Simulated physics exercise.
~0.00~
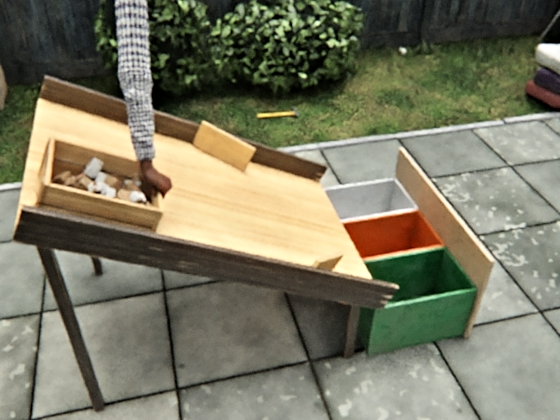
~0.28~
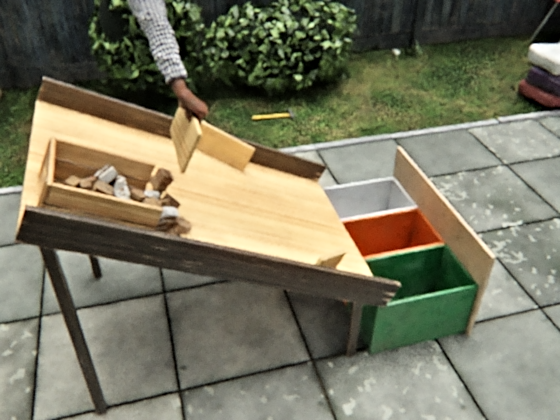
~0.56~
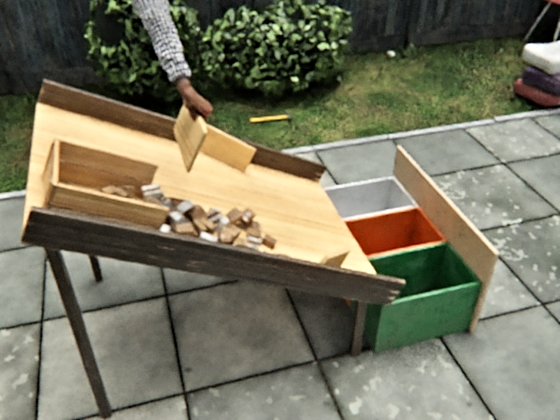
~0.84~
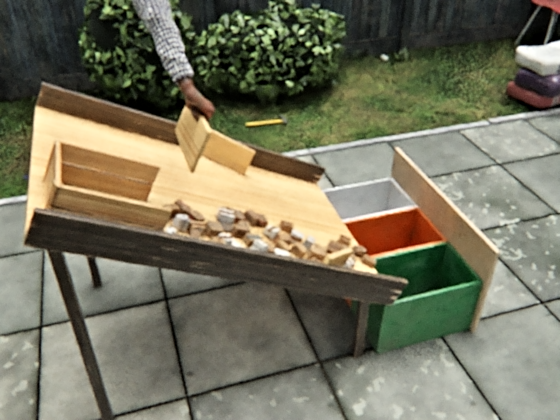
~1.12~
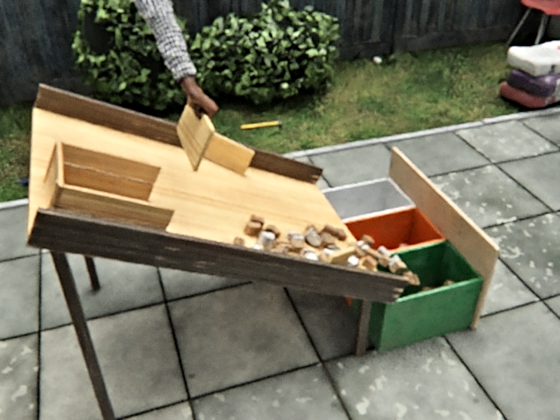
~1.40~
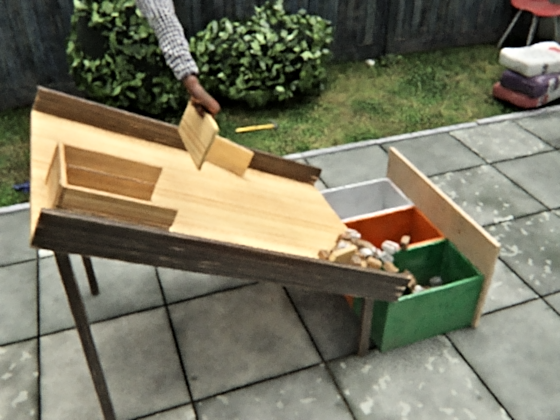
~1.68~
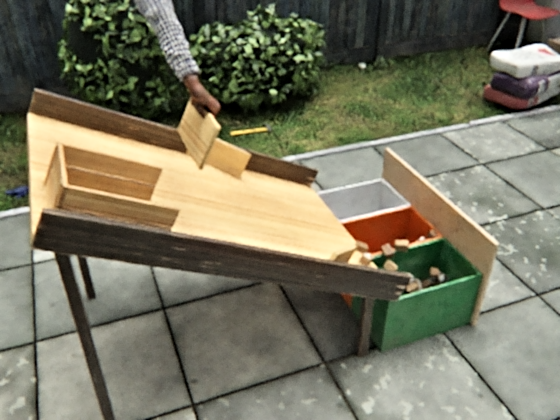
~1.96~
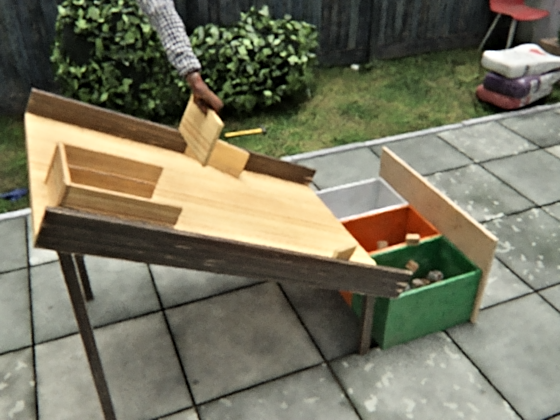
Hand lifting a wooden gate on a sloping table, small blocks sliding down and dropping into orange and green bins.
